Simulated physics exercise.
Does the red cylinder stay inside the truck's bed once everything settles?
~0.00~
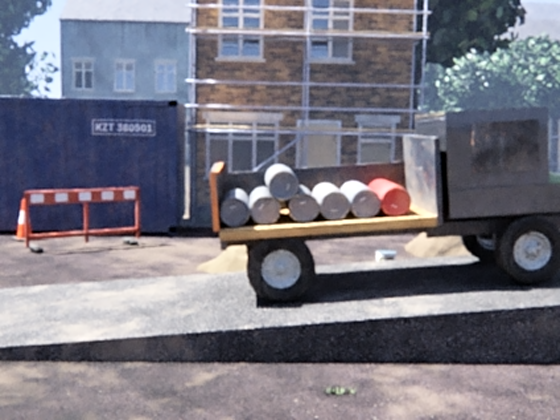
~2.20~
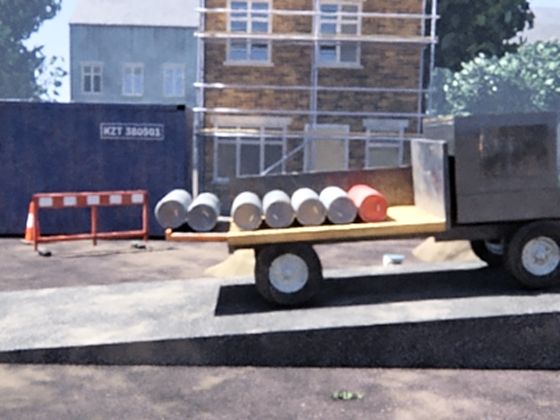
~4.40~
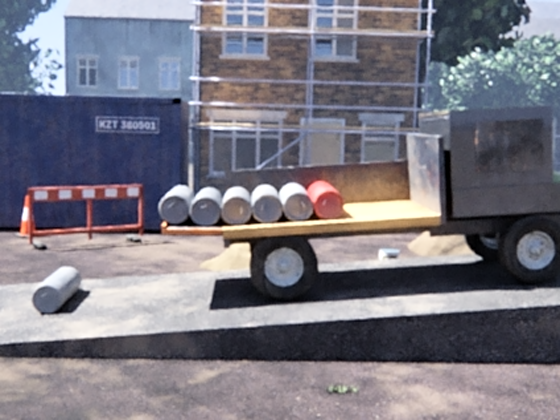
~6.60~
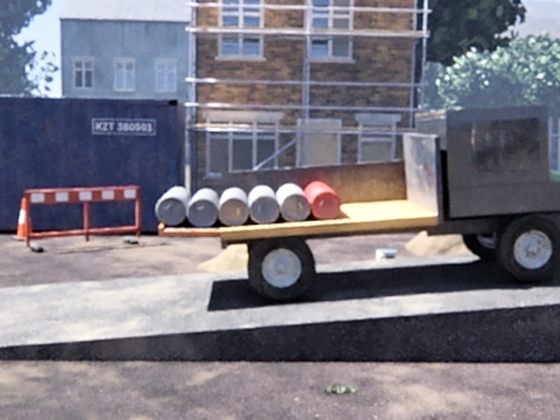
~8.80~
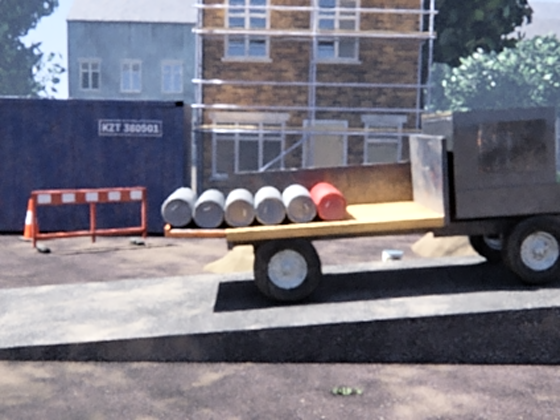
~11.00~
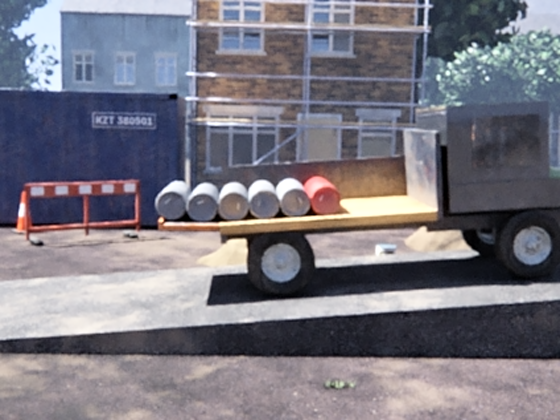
Yes, the red cylinder rolls left a little but comes to rest inside the bed, at the right end of the row behind the grey ones.
